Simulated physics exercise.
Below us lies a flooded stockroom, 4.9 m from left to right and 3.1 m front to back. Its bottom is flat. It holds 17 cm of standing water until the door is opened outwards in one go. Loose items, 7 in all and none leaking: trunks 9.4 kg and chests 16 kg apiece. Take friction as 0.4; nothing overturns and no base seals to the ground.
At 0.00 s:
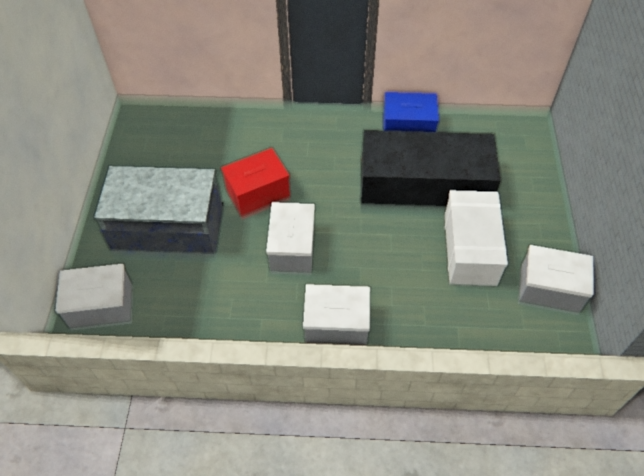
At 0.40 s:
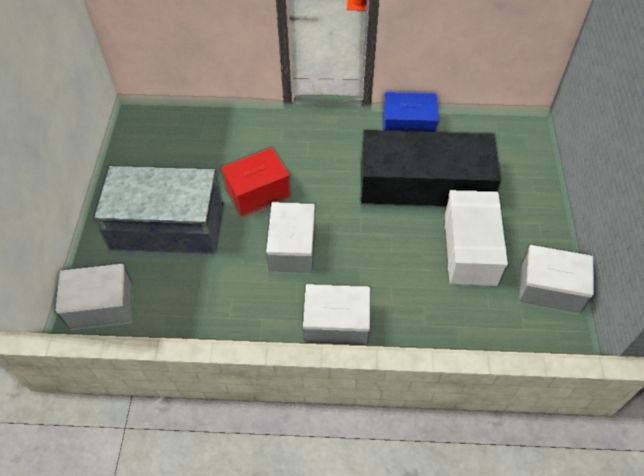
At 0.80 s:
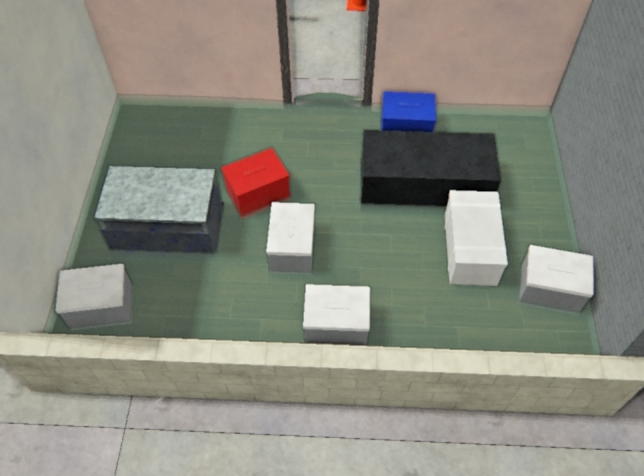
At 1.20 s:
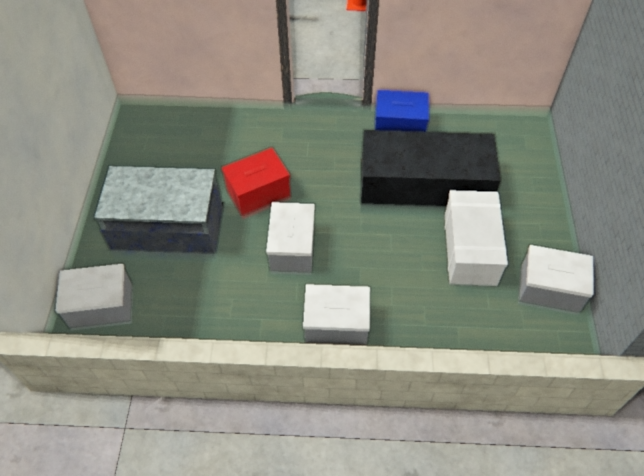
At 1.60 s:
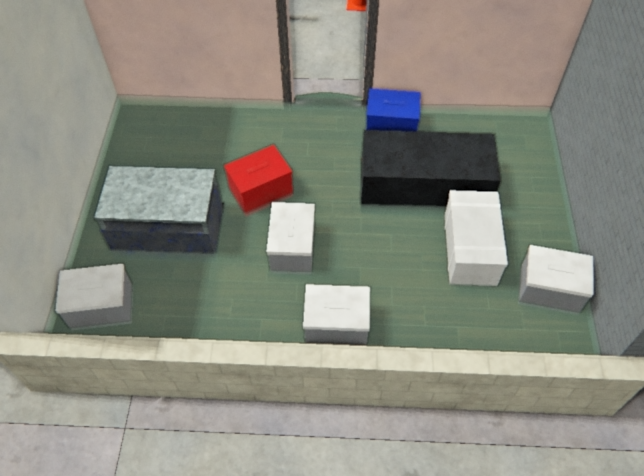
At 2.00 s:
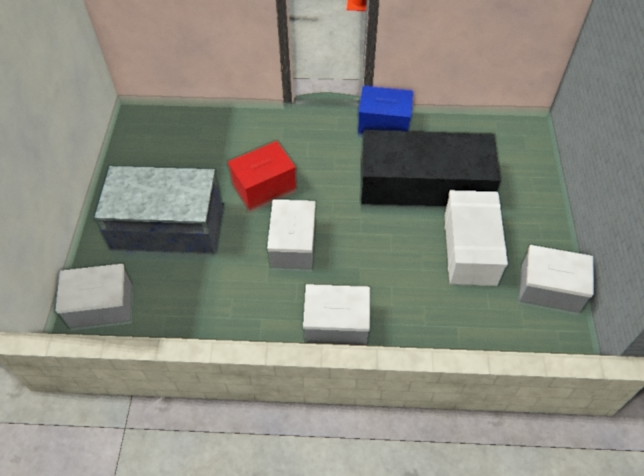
A flooded stockroom with a greenish floor is seen from high above its low front wall, the camera still. A blue chest sits right of the back doorway behind a long black box, with a red chest left of centre, a speckled grey box at left and pale boxes around. The dark doorway shows a pale door, then the blue chest drifts slowly left, and later the red one edges right and slightly back.
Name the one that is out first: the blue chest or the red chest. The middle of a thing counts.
It is the blue one that leaves first.
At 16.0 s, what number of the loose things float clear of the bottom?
4 of them.
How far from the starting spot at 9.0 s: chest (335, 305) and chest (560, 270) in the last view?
In that order: 20 cm, 20 cm.
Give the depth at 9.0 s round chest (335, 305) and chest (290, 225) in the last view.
About 14 and 13 cm.
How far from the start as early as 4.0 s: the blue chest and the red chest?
Roughly 80 and 40 cm by then.
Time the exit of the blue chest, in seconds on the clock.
Near 4.0 s.
After 4.0 s the blue chest is near (342, 75), 0.9 m from its start, afloat; the red chest is near (271, 141), 0.4 m from its start, afloat; 0 of 7 are out; 7 afloat.
After 9.0 s the blue chest has gone out (at 4.1 s); the red chest has gone out (at 8.1 s); 2 of 7 are out; 5 afloat.
After 16.0 s the blue chest has gone out (at 4.1 s); the red chest has gone out (at 8.1 s); 3 of 7 are out; 4 afloat.
After 20.0 s the blue chest has gone out (at 4.1 s); the red chest has gone out (at 8.1 s); 3 of 7 are out; 4 afloat.
